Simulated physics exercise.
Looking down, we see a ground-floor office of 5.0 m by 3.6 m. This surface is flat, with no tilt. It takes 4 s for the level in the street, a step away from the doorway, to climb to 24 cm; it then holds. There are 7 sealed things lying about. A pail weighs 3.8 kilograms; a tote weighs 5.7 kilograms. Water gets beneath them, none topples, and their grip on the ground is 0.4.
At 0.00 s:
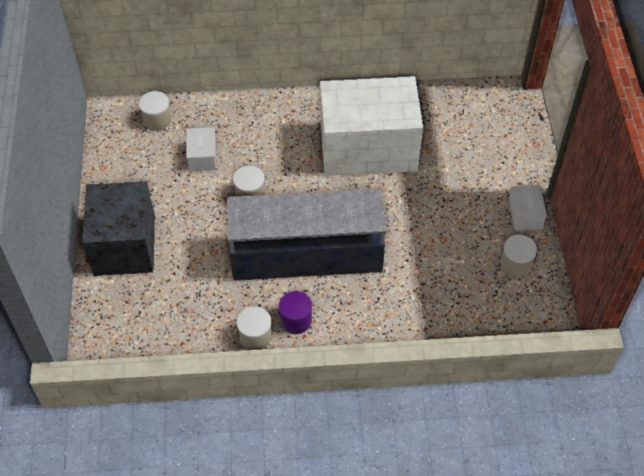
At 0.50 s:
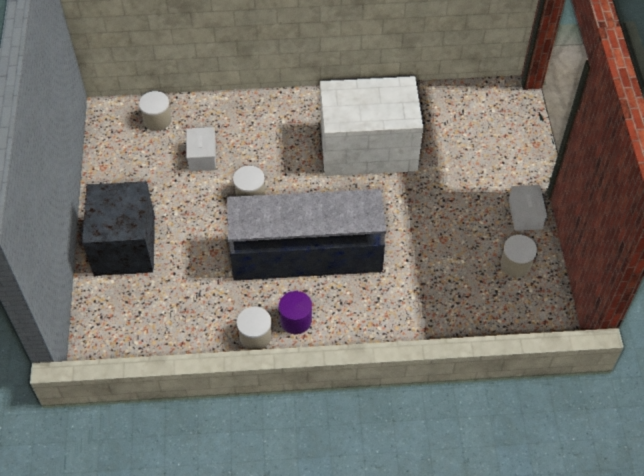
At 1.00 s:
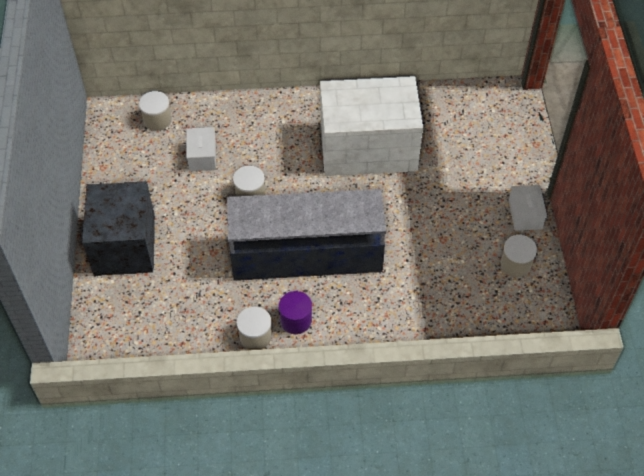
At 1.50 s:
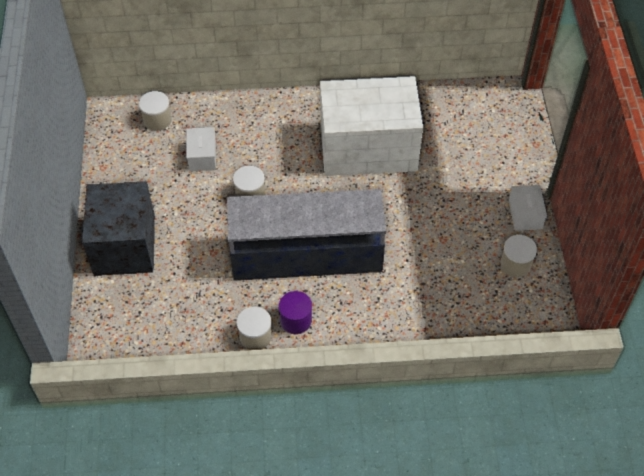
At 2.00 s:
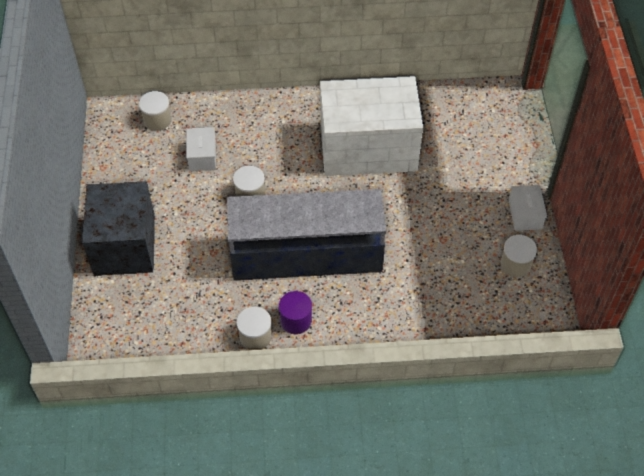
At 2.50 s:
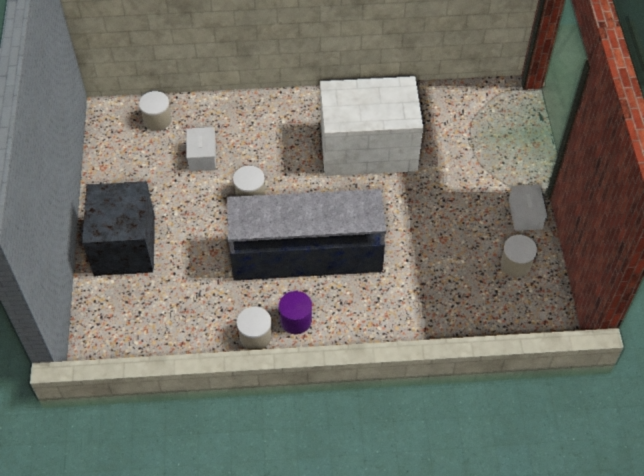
Greenish water covered the paving outside a walled room seen from above, then began spreading in a faint patch through the doorway at the right, while the purple pail and everything else stayed put.
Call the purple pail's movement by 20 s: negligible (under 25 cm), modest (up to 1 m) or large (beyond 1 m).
Modest.
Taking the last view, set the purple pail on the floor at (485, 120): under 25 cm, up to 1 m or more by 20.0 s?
Outcome - it ends up well away.
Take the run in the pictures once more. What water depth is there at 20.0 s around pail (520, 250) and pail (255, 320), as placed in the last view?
Depths: Near 16 cm, then near 19 cm.
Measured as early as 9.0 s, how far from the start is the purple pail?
Shift: About 30 cm.
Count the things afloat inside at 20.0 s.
It comes to 7.
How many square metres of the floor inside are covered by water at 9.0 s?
I'd put it close to 16 m2.
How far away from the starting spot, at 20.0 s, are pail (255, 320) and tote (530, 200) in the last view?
Shifts: 60 cm / 100 cm.
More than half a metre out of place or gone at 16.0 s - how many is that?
That would be 6.
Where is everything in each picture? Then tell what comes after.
The first frame shows the purple pail at (295, 305), on the bottom; 0.0 m2 under water; 0 of 7 have shifted.
The second frame shows the purple pail at (295, 305) rests on the ground; water covers 0.0 m2; 0 of 7 have shifted.
The third frame shows the purple pail at (295, 305) rests on the ground; water covers 0.0 m2; 0 of 7 have shifted.
The fourth frame shows the purple pail at (295, 305), on the bottom; 0.0 m2 under water; 0 of 7 have shifted.
The fifth frame shows the purple pail at (295, 305), on the bottom; water covers 0.1 m2; 0 of 7 have shifted.
The sixth frame shows the purple pail at (295, 305) rests on the ground; water covers 0.8 m2; 0 of 7 have shifted.
After 4.0 s the purple pail is near (295, 305), 0.0 m from its start, aground; 0 afloat.
After 9.0 s the purple pail is near (282, 282), 0.3 m from its start, afloat; 5 afloat.
After 16.0 s the purple pail is near (352, 272), 0.6 m from its start, afloat; 7 afloat.
After 20.0 s the purple pail is near (241, 306), 0.5 m from its start, afloat; 7 afloat.
